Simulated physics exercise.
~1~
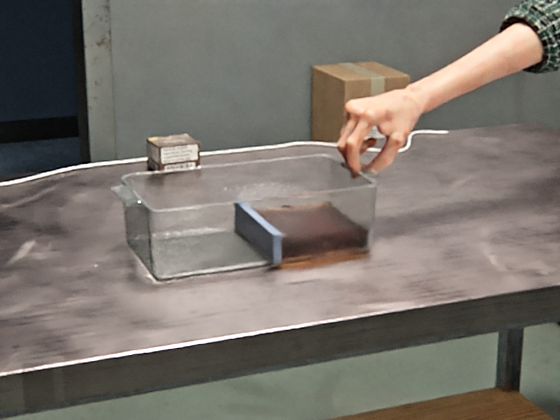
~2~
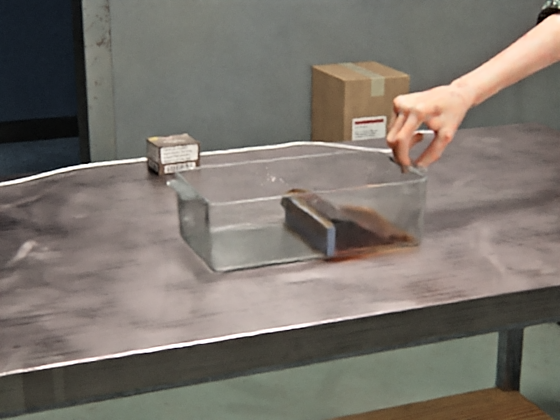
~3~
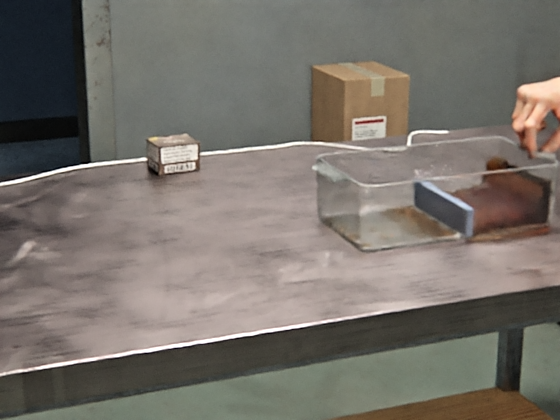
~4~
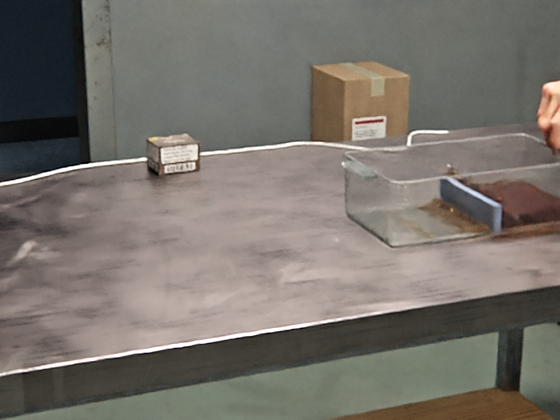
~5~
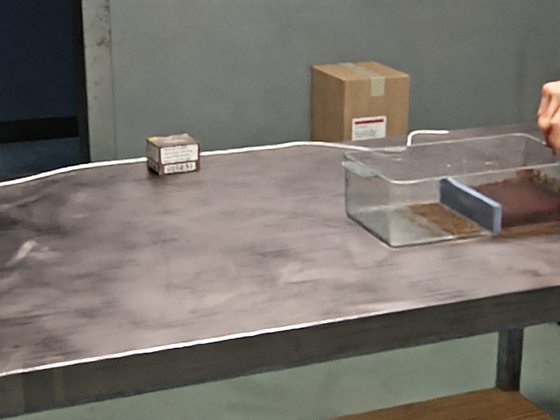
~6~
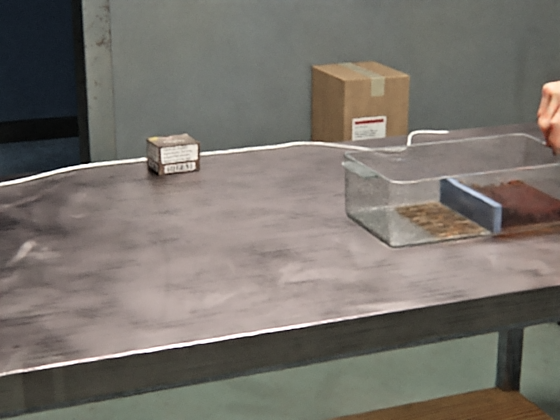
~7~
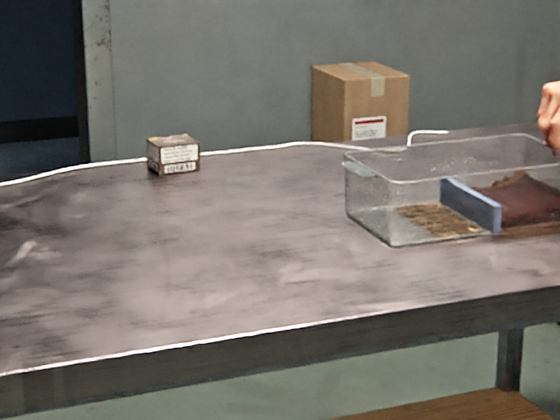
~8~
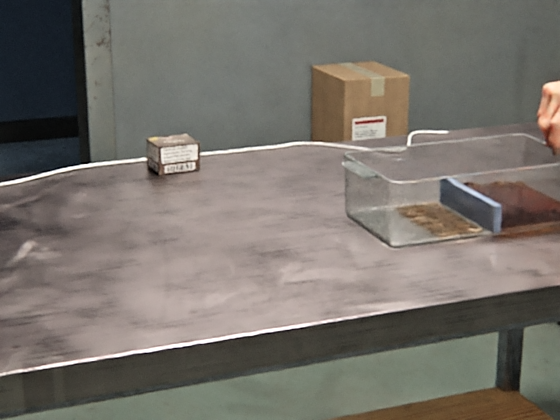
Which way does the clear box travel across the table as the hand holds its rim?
The clear box moves to the right across the table.
We see a hand pull a clear box with a blue divider to the right across a table, the brown liquid on its right side sloshing; the box stops, and a little of the liquid rests left of the divider while most stays on the right.
